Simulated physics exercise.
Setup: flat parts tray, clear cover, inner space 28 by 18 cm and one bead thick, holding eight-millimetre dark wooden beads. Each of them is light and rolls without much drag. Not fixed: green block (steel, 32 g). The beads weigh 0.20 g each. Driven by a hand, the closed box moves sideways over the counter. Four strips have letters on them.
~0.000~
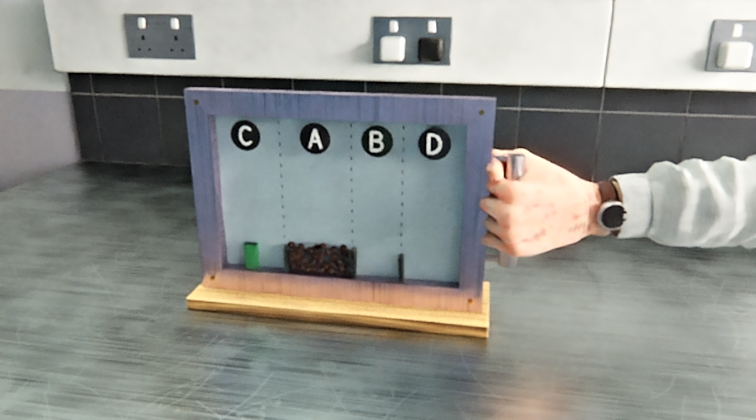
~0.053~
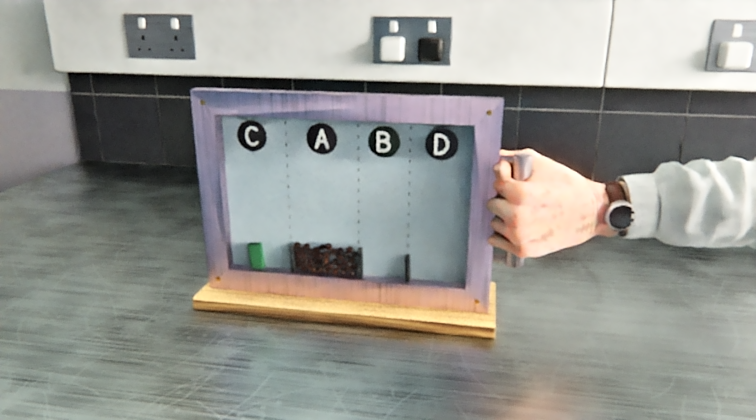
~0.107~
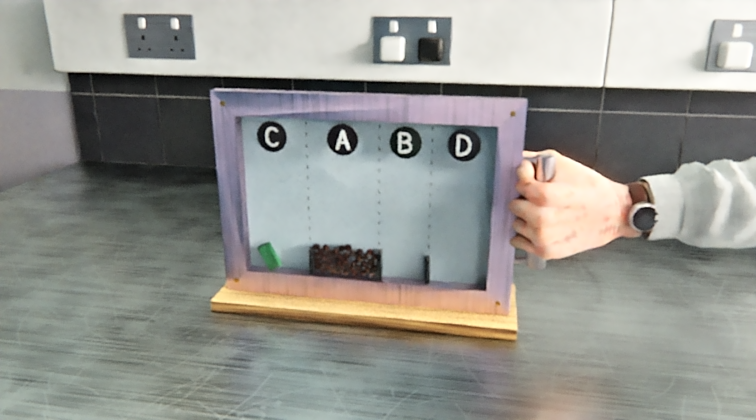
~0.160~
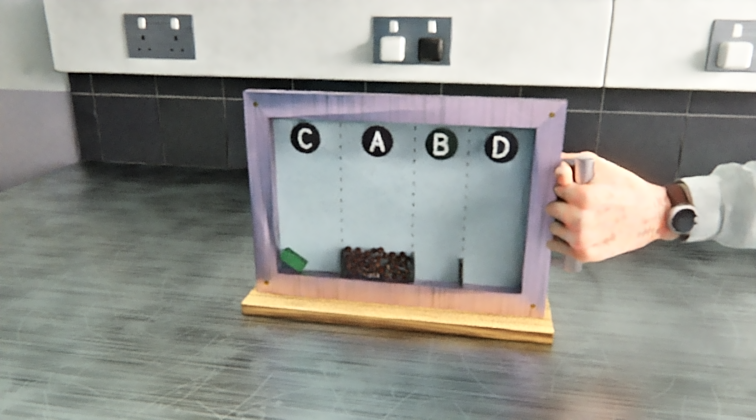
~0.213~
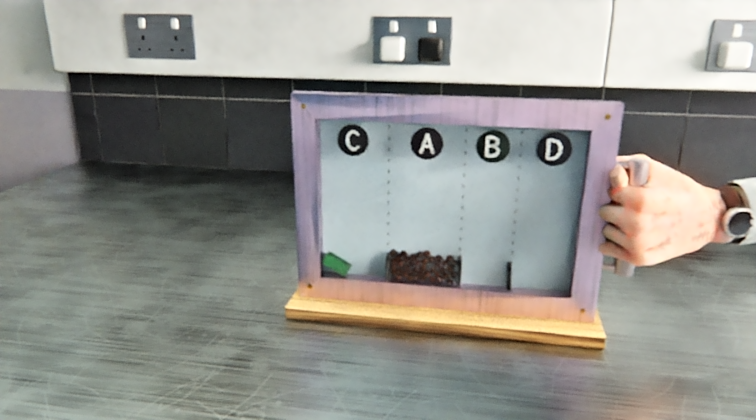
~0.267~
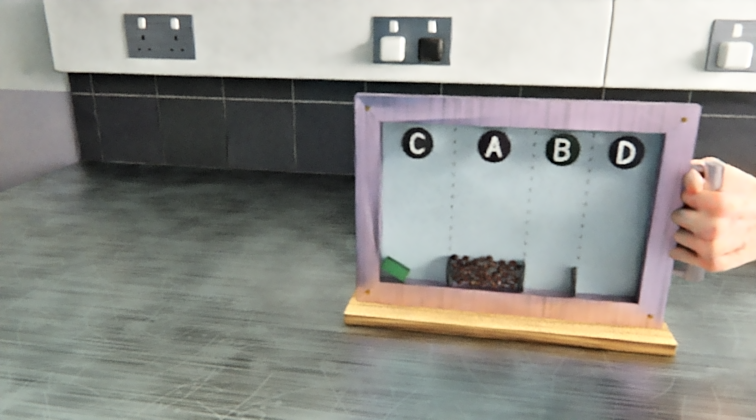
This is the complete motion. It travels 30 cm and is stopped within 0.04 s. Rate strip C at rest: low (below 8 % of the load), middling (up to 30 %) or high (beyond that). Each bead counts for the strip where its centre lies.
Strip C low.
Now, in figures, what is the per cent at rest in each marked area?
Strip A: 85; strip B: 10; strip C: 0; strip D: 5.
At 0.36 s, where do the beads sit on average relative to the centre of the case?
Left: About 1 cm; below: About 7 cm.
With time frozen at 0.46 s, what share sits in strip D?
Share: Near 0 %.
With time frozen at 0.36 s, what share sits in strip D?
About 0 percent.
After 0.36 s, it is 30 cm to the right; the beads' middle is 1 cm left of and 7 cm below the centre; A 100 %.
After 0.46 s, it is 30 cm to the right; the beads' middle is in line with and 7 cm below the centre; A 90 %, B 10 %.
After 0.61 s, it is 30 cm to the right; the beads' middle is in line with and 8 cm below the centre; A 85 %, B 10 %, D 5 %.
Settled by 1.3 s, it is 30 cm to the right; A 85 %, B 10 %, C 0 %, D 5 %.
